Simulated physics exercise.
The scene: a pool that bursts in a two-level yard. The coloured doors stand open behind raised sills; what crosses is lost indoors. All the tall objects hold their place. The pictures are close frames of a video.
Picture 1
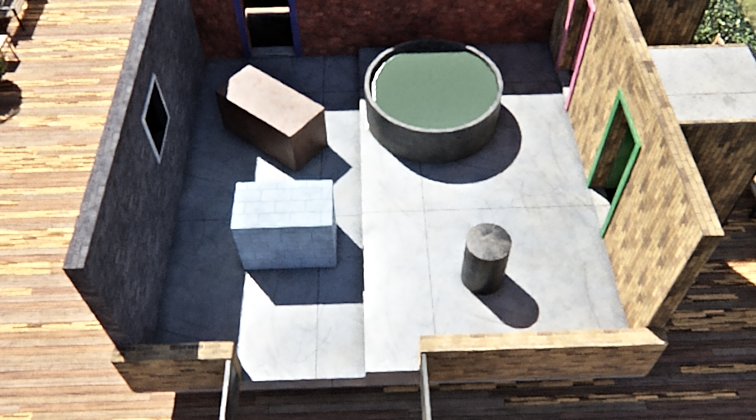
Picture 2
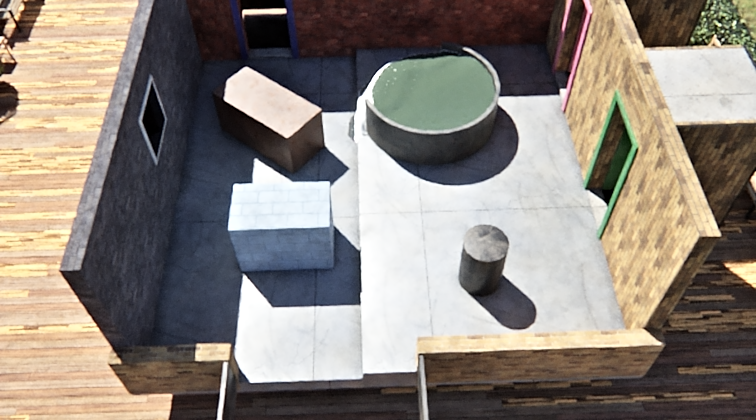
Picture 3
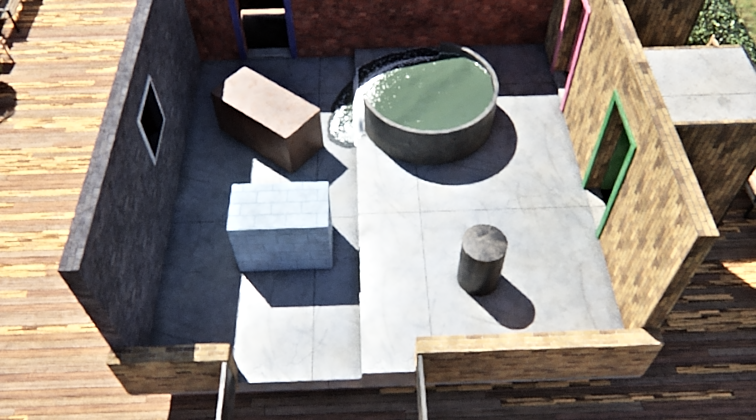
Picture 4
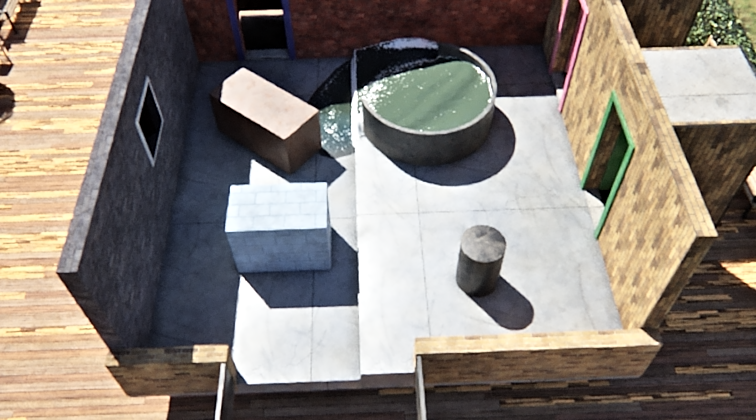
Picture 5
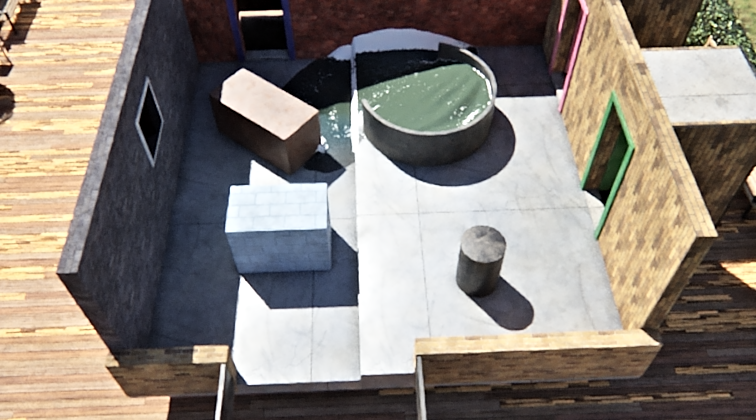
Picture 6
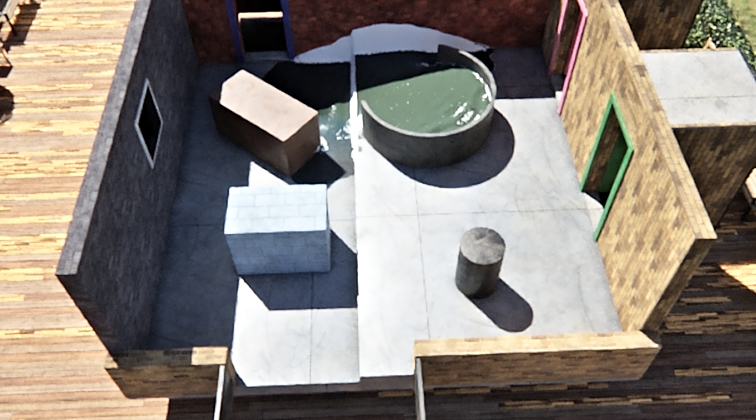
A round pool of green water spills out its far side across the yard floor.
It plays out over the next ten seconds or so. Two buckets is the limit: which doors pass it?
The green door admits no more than that; the blue door lets in a lot; the pink door admits no more than that.
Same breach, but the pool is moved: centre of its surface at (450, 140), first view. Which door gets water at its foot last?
The green-painted one.
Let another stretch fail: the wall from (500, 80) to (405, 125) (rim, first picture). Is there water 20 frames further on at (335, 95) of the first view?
Verdict: Dry.
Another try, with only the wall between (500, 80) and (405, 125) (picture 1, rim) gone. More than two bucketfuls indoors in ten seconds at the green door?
Green floods.
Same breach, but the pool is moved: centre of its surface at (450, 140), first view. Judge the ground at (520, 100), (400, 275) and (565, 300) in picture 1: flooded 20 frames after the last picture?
In that order: Flooded, dry, free of water.
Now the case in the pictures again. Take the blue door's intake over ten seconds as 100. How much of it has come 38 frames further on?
Near 80 in a hundred.
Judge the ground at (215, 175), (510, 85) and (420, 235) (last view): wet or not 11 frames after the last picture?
One after the other: Free of water, flooded, clear.
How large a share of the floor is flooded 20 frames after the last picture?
Close to 55 %.
A moment on, water covers 25 % of the floor; the green door not reached, the blue door under two buckets in, the pink door not reached.
Next, water covers 35 % of the floor; the green door not reached, the blue door over two buckets in, the pink door wet at the sill, nothing in.
Then, water covers 55 % of the floor; the green door wet at the sill, nothing in, the blue door far over two buckets in, the pink door wet at the sill, nothing in.
Later, water covers 80 % of the floor; the green door wet at the sill, nothing in, the blue door far over two buckets in, the pink door under two buckets in.
In the end, water covers 85 % of the floor; the green door wet at the sill, nothing in, the blue door far over two buckets in, the pink door under two buckets in.
